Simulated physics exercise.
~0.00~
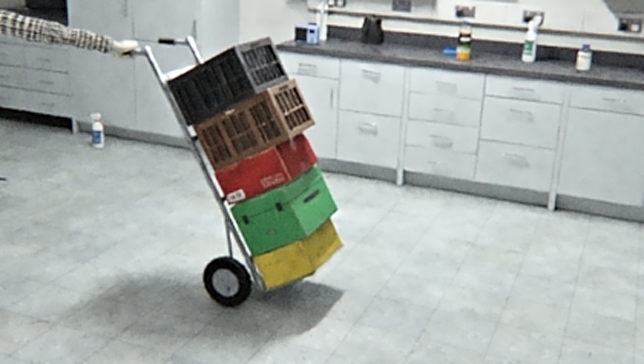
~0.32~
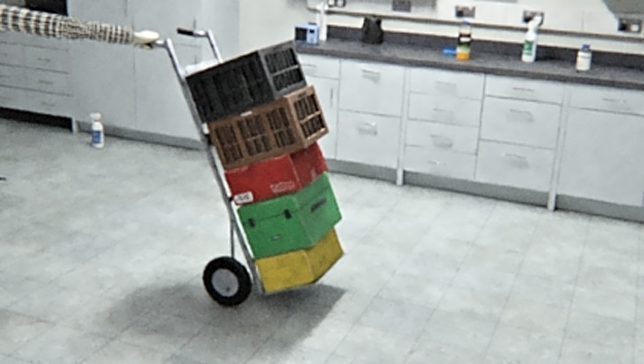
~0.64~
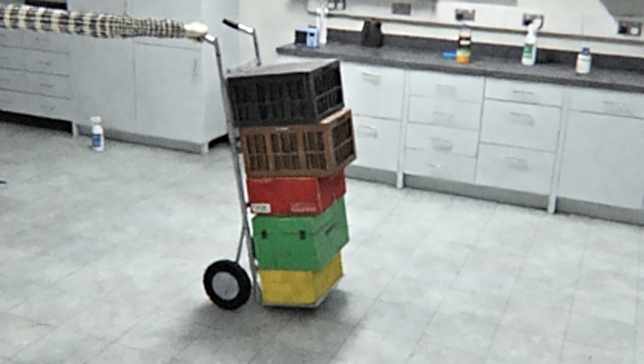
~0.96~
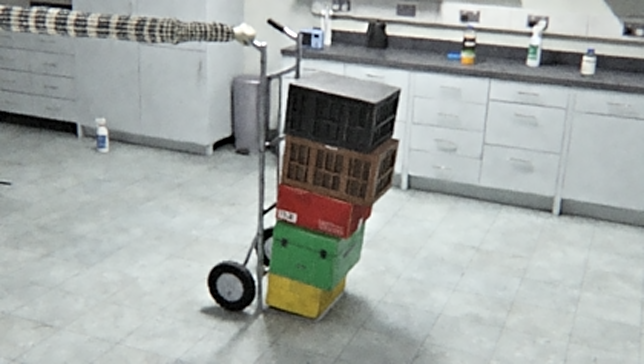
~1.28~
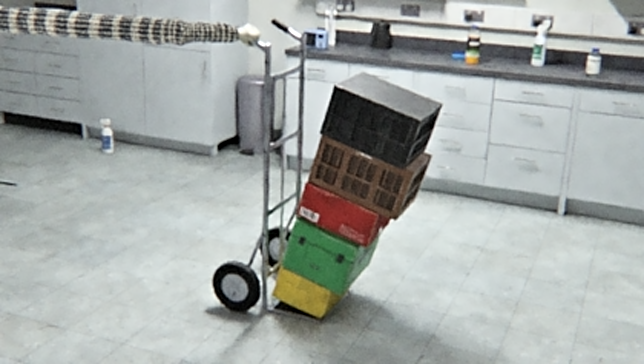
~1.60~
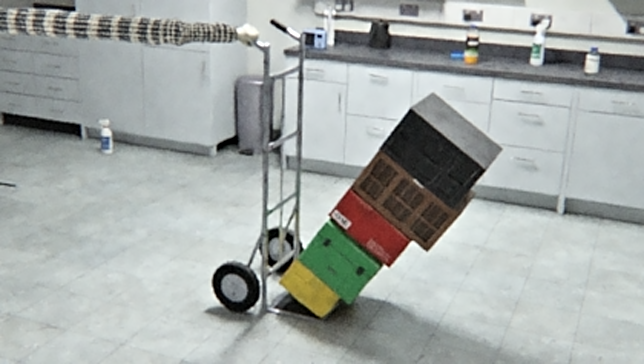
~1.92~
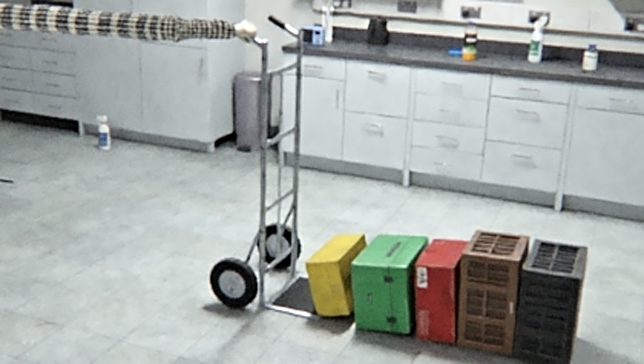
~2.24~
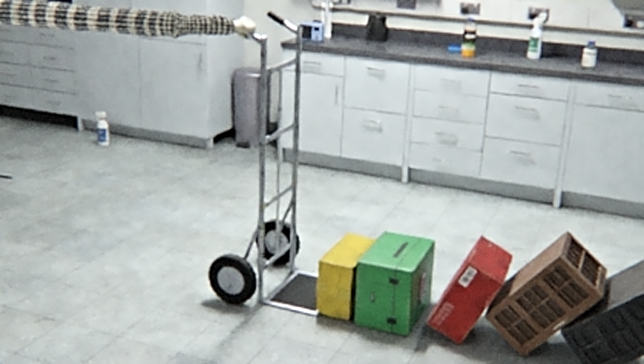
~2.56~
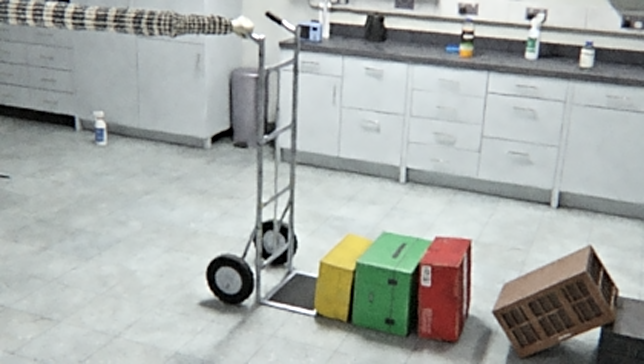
A hand truck swings upright and its stacked boxes and crates topple rightward onto the floor.
